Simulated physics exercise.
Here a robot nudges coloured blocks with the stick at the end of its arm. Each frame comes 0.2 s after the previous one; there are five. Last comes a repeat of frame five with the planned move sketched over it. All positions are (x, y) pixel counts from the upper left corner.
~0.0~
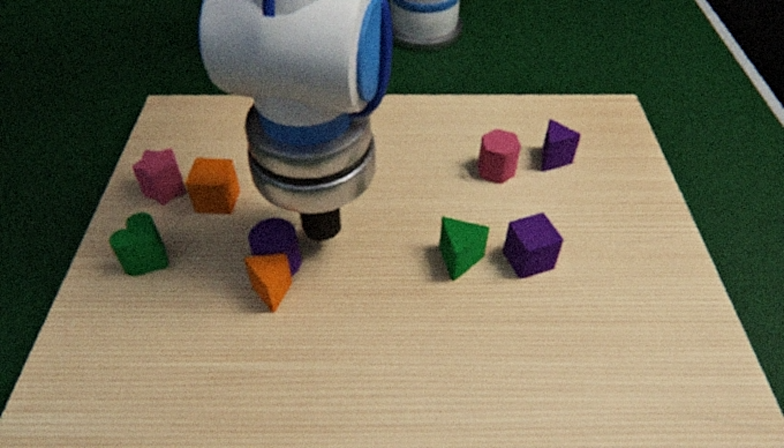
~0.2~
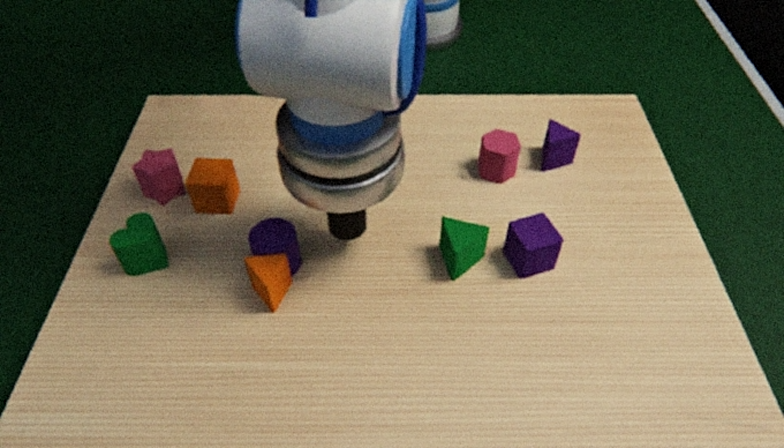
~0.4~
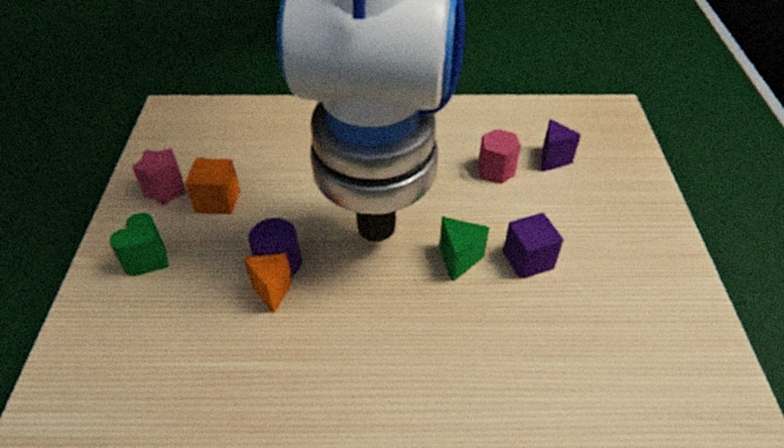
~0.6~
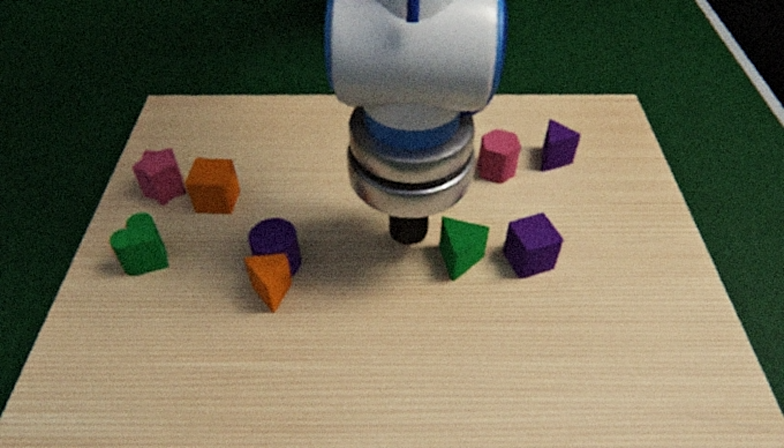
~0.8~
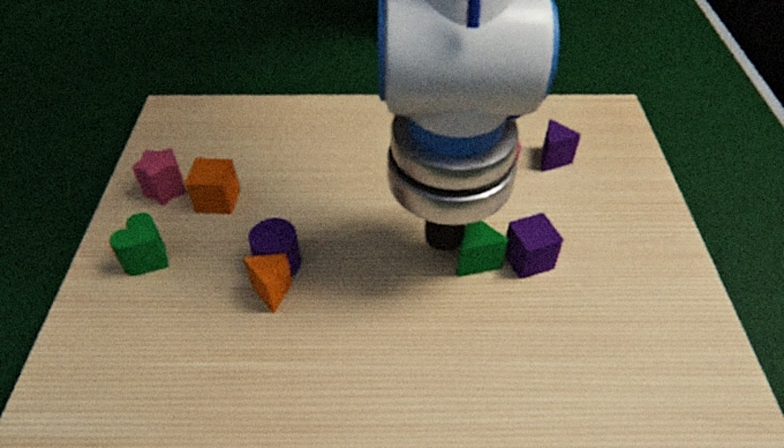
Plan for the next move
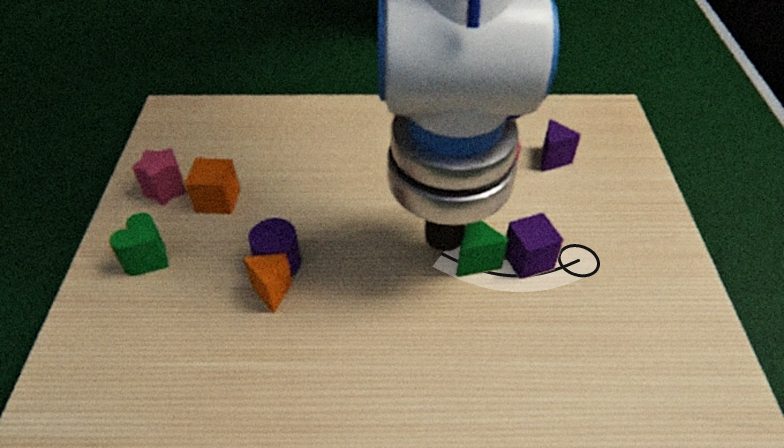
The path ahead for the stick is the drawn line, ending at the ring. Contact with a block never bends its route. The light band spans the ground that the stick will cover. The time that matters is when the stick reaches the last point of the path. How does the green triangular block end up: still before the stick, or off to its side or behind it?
Fallen away.
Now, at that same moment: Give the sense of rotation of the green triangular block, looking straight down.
The sense of turning is clockwise.
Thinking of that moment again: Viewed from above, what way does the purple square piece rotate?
Turns anticlockwise.
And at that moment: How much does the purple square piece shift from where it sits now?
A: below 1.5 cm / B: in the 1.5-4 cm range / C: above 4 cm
It's C.
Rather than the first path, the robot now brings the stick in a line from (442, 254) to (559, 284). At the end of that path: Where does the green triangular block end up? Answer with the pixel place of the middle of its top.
In the picture, that point is around (608, 268).
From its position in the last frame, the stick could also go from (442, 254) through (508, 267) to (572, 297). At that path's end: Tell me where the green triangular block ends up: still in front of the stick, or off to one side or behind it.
I'd say the green triangular block is still out in front of the stick at the end.
Path on the board, from (442, 254) via (487, 272) and (536, 274), ending at (579, 260).
What follows on the original path. One third of the way, stick (491, 255); green triangular block (530, 252); purple square piece (550, 231), turned 30° anticlockwise.
Two thirds of the way, stick (543, 257); green triangular block (586, 255), turned 20° anticlockwise; purple square piece (579, 223), turned 55° anticlockwise.
At the end, stick (585, 243); green triangular block (620, 253), turned 40° clockwise; purple square piece (610, 204), turned 80° anticlockwise.
